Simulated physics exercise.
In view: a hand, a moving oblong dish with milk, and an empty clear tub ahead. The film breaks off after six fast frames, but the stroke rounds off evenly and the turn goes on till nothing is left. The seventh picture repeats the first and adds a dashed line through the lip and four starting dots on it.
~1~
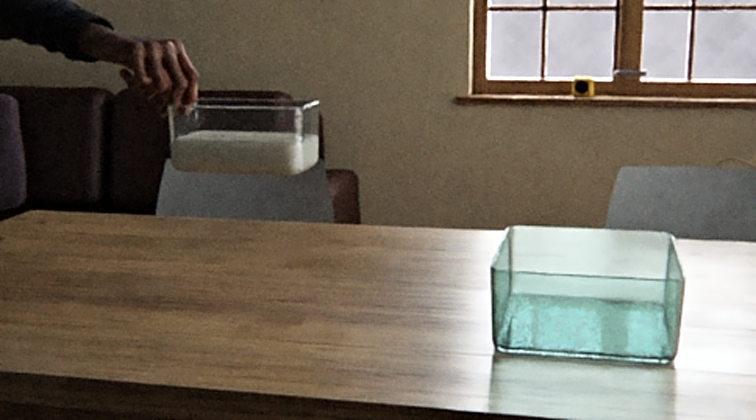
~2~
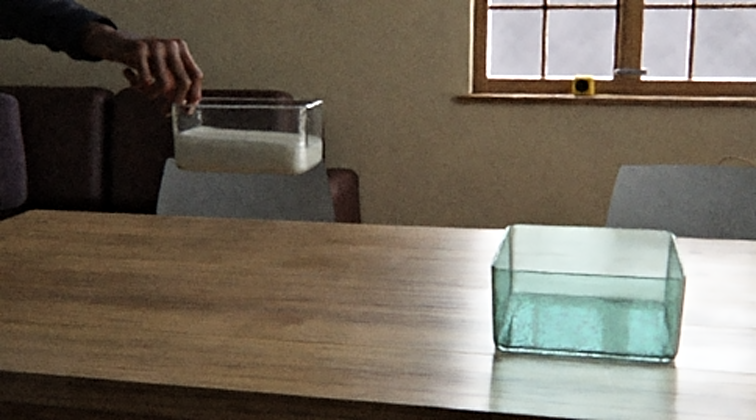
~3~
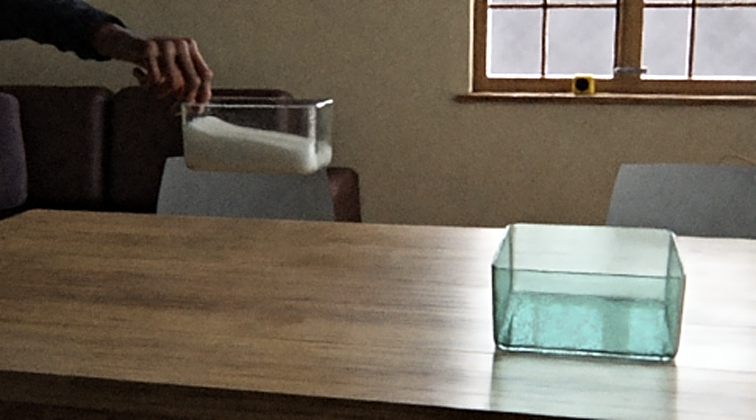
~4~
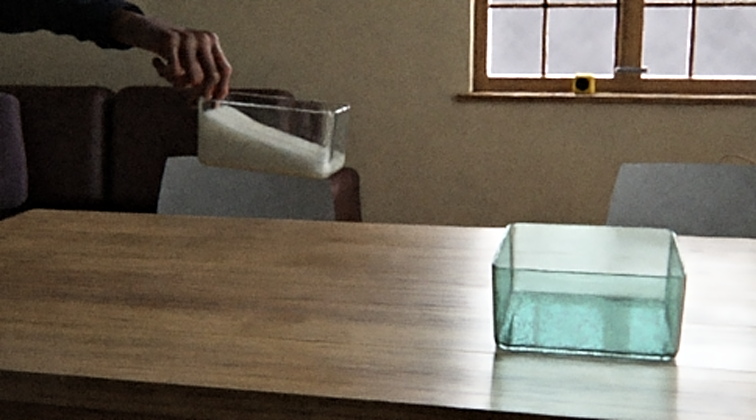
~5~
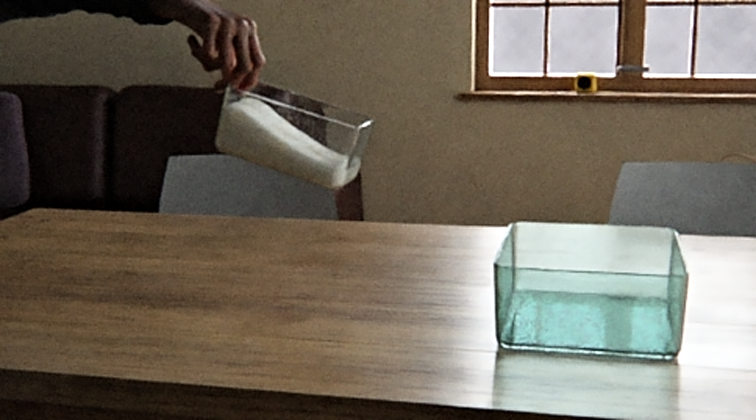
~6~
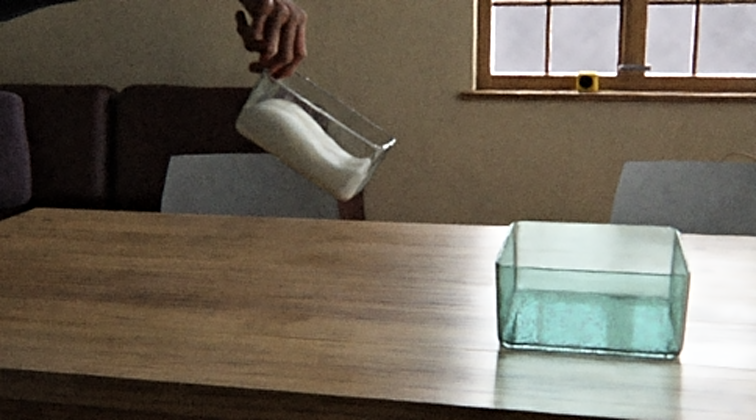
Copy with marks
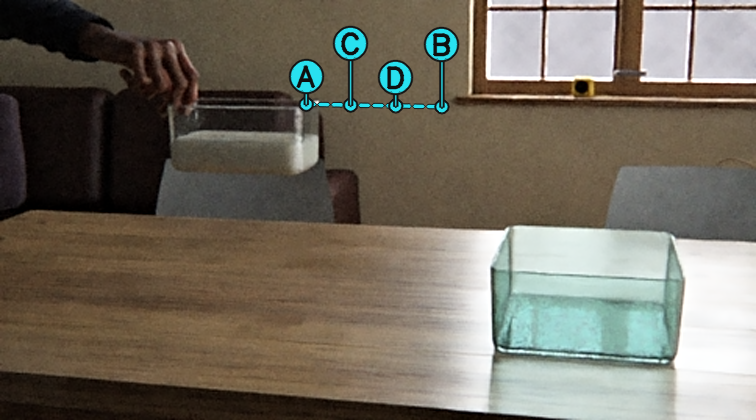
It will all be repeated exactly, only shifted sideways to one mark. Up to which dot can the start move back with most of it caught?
C will do.
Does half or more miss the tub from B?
No, that is safe.
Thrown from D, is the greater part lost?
No.
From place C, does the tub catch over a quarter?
Yes.
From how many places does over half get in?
Three.
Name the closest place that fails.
A.
On the marked copy, A at (306, 104); B at (441, 106); C at (350, 105); D at (395, 105).
With A, about 31 % lands in the tub, 63 % falls short and 7 % goes beside or beyond.
With B, about 84 % lands in the tub, 4 % falls short and 12 % goes beside or beyond.
With C, about 68 % lands in the tub, 20 % falls short and 12 % goes beside or beyond.
With D, about 85 % lands in the tub, 11 % falls short and 3 % goes beside or beyond.
